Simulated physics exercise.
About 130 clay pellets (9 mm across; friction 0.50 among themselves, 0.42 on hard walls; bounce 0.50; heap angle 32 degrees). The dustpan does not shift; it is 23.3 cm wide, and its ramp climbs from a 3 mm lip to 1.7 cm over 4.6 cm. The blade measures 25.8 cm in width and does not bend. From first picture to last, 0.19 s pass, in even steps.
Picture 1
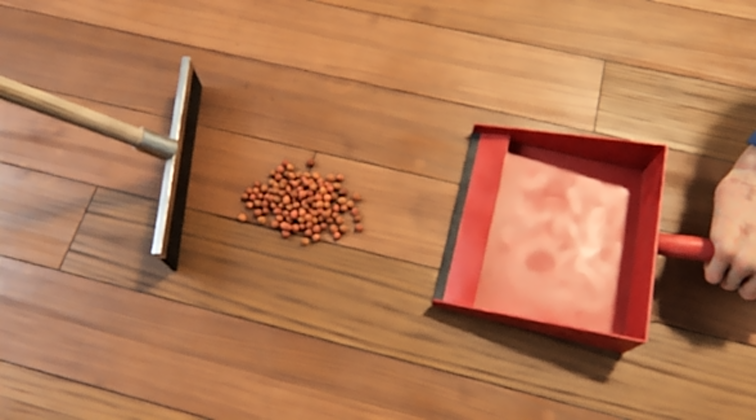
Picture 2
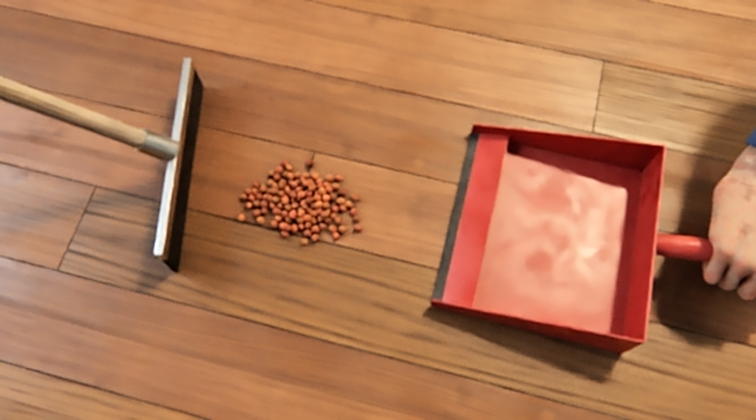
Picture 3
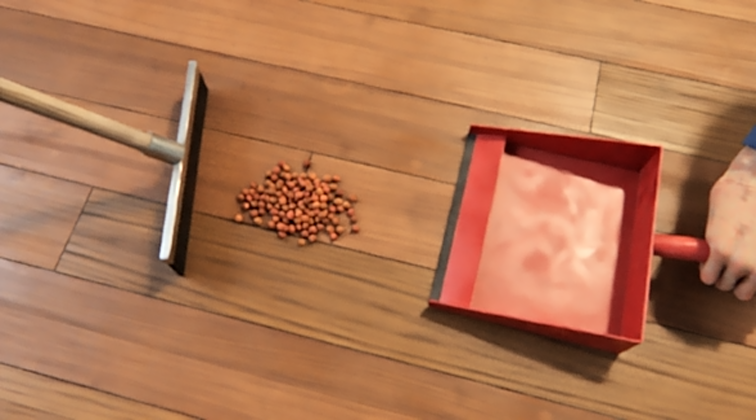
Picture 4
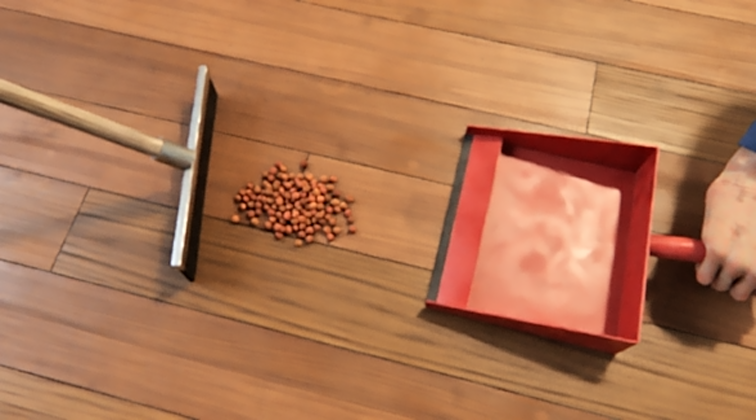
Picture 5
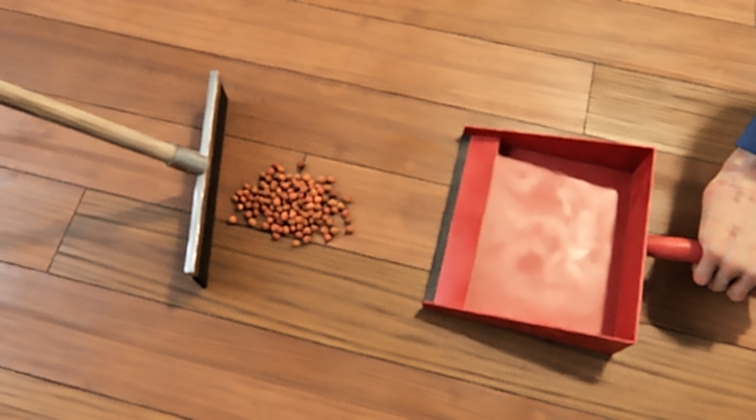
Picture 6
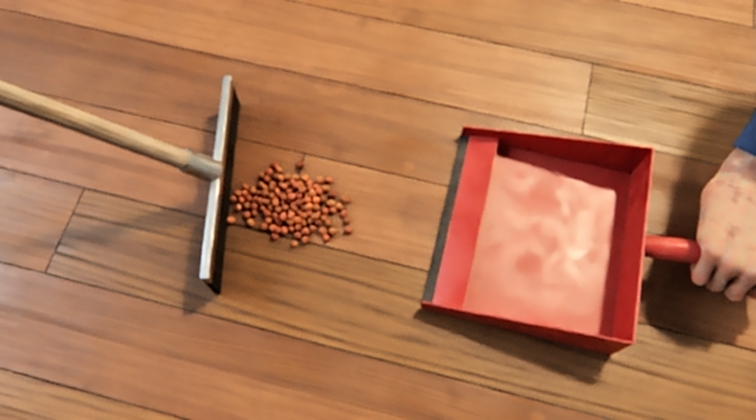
On a wooden plank floor, a small heap of reddish-brown pellets lies between a wide, flat blade on a wooden handle and a red dustpan gripped by a hand at right. The blade slides slowly rightward until it meets the heap's left edge, while the pellets stay bunched together.
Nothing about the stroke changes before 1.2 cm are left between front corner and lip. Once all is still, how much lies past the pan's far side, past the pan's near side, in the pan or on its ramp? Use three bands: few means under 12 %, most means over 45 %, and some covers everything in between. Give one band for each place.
Far side: Few, near side: Few, pan: Few.
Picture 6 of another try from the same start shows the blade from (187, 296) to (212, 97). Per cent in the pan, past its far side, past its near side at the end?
Pan: 0, far side: 0, near side: 10.
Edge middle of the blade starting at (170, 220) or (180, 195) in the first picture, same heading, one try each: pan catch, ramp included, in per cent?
First try about 0 per cent, second about 0 per cent.
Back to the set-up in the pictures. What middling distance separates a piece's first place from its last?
Around 18 centimetres.
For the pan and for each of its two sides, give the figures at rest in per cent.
Far side - 0; near side - 5; pan - 0.
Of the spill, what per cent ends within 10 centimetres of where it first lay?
About 0 %.
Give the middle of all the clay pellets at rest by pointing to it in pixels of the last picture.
Roughly pixel (422, 233).
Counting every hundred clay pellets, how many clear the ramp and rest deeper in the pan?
Estimate: About 0 %.
Then, 0.22 s after the last picture, middle of the blade 15 cm from the lip; 0 % over the lip, far side 0 %, near side 0 %.
Then, 0.36 s after the last picture, middle of the blade 8 cm from the lip; 0 % over the lip, far side 0 %, near side 0 %.
Then, 0.63 s after the last picture, middle of the blade 4 cm from the lip; 0 % over the lip, far side 0 %, near side 5 %.
In the end, far side 0 %, near side 5 %, pan 0 %, in front of the lip or behind the blade 95 %.
